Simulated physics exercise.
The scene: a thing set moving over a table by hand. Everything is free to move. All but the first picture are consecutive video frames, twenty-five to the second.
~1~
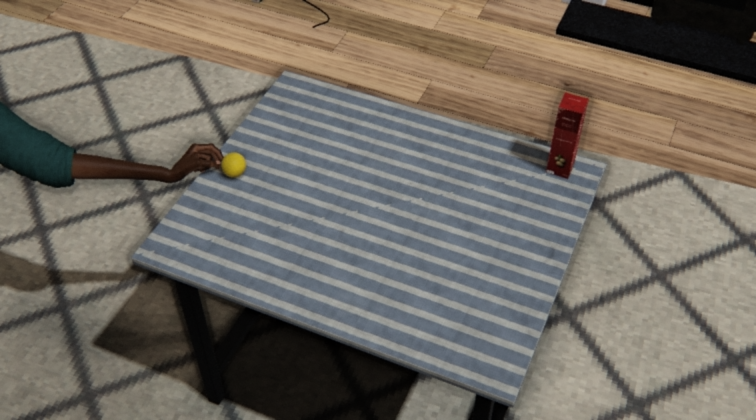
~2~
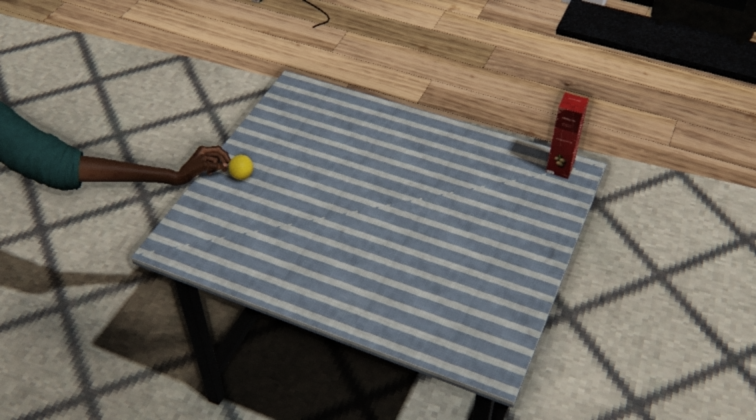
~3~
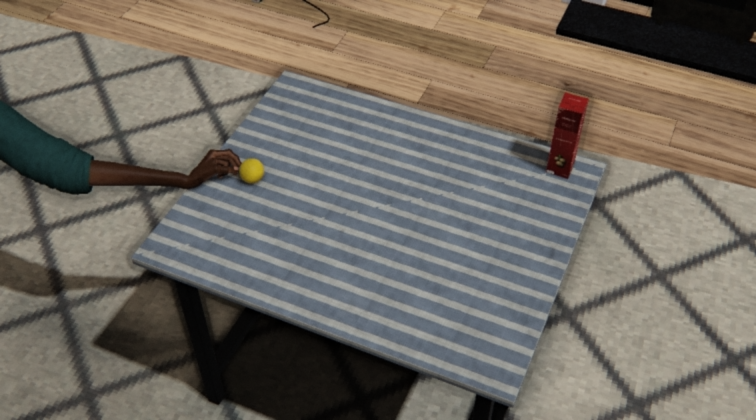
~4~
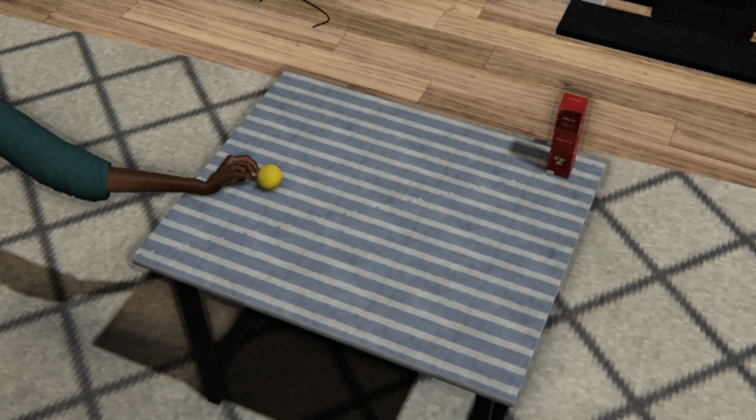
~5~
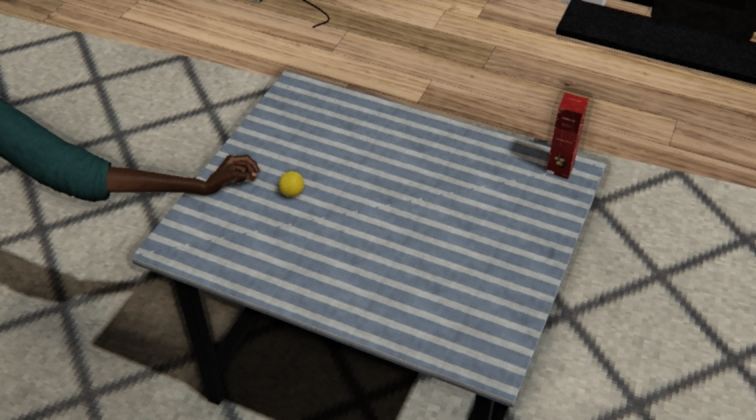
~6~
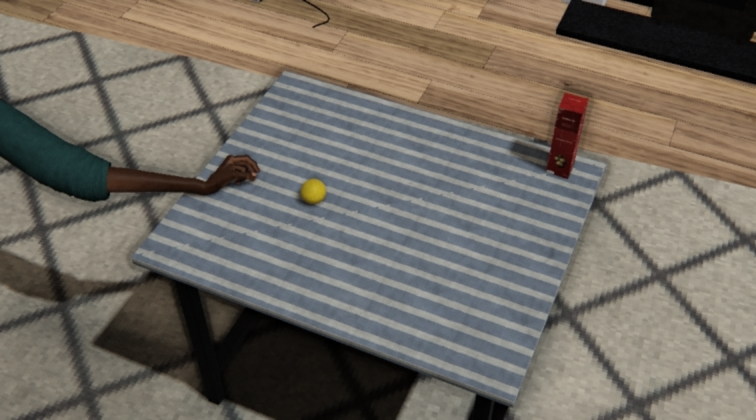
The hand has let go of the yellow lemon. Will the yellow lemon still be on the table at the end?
The yellow lemon goes over the edge.
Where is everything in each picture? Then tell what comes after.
Under the hand; yellow lemon (234, 165), in the first frame.
Under the hand; yellow lemon (241, 167), in the second frame.
Under the hand; yellow lemon (252, 171), in the third frame.
Yellow lemon (270, 177), in the fourth frame.
Yellow lemon (292, 184) moved about its own width, in the fifth frame.
Yellow lemon (313, 192) moved well along, in the sixth frame.
Then, 0.20 s later than the last frame, yellow lemon moved well along near (425, 228).
Then, 0.60 s later than the last frame, yellow lemon now off the table.
Then, 0.90 s later than the last frame, things are still on the move.
When it is over, off the table, yellow lemon.
